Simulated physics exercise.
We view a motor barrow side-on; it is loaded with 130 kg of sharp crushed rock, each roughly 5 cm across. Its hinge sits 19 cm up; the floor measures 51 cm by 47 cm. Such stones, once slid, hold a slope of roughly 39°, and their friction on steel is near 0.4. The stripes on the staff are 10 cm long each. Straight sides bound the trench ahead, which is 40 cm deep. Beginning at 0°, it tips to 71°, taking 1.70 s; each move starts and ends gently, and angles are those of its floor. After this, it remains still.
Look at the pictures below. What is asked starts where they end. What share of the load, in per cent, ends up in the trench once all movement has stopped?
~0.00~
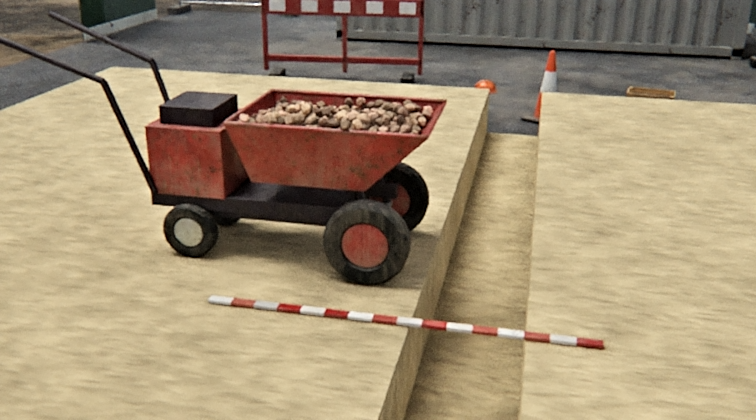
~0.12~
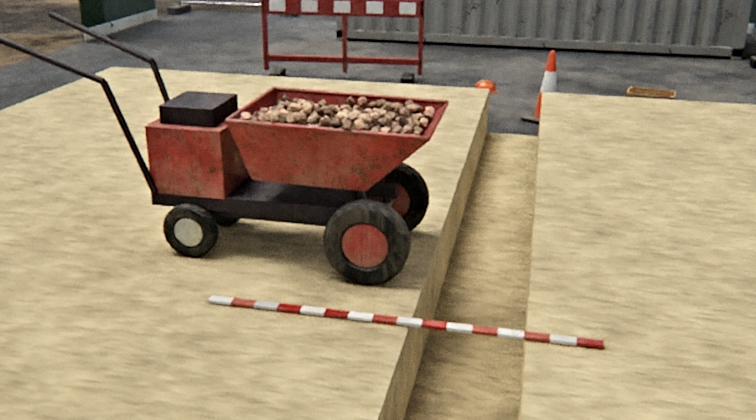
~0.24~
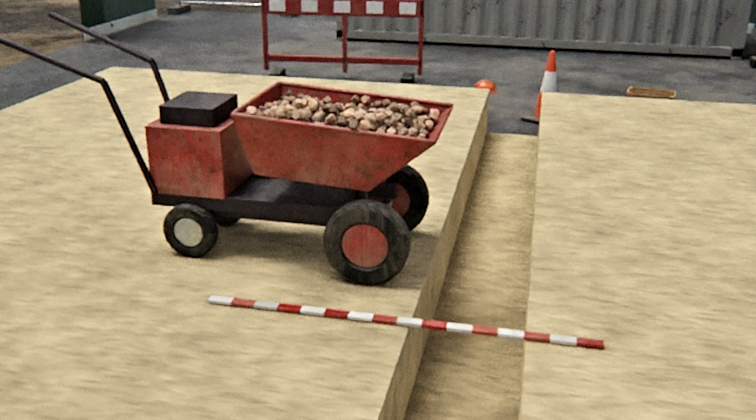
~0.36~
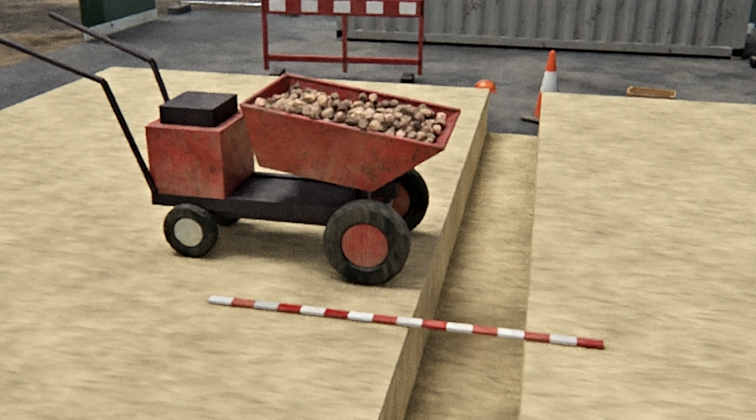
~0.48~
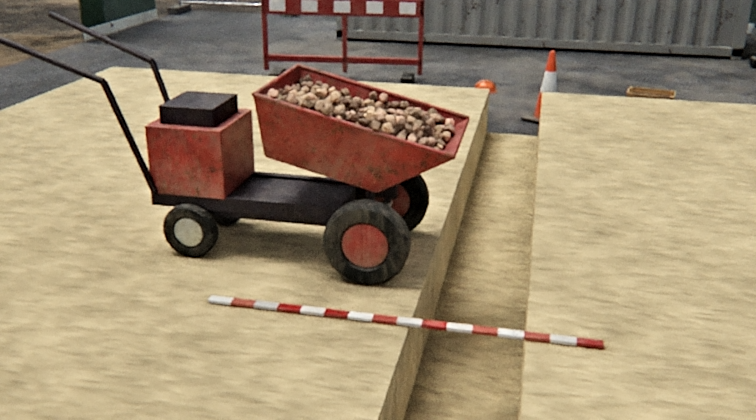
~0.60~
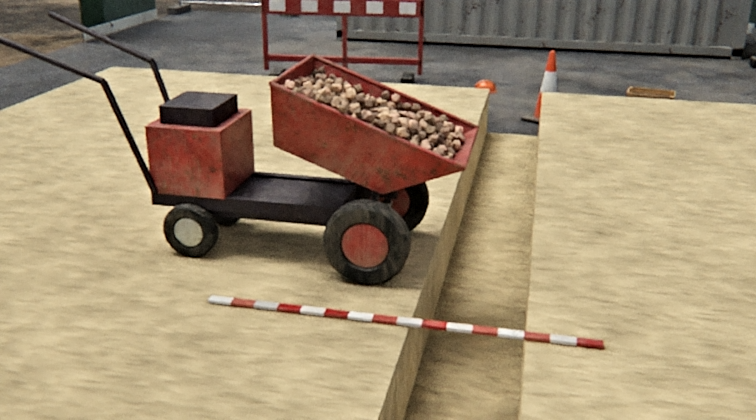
About 69 per cent.
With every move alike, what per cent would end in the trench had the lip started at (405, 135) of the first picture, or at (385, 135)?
Near 90 then near 100 percent.
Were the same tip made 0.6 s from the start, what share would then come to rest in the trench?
My guess is near 45 percent.
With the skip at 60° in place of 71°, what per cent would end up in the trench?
I'd expect around 50 in a hundred.
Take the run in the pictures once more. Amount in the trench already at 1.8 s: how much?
Close to 25 per cent has got there by then.
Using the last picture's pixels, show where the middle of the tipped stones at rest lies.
Around (510, 325).
After 1.3 s the floor is at 60°; 100 % in the skip; the foremost stones are at (511, 222).
After 1.8 s the floor is at 71°; 53 % in the skip, 26 % in the trench, 21 % past the trench; the foremost stones are at (608, 273).
After 2.2 s the floor is at 71°; 21 % in the skip, 46 % in the trench, 33 % past the trench; the foremost stones are at (663, 287).
After 4.1 s the floor is at 71°; 0 % in the skip, 69 % in the trench, 31 % past the trench; the foremost stones are at (670, 292).
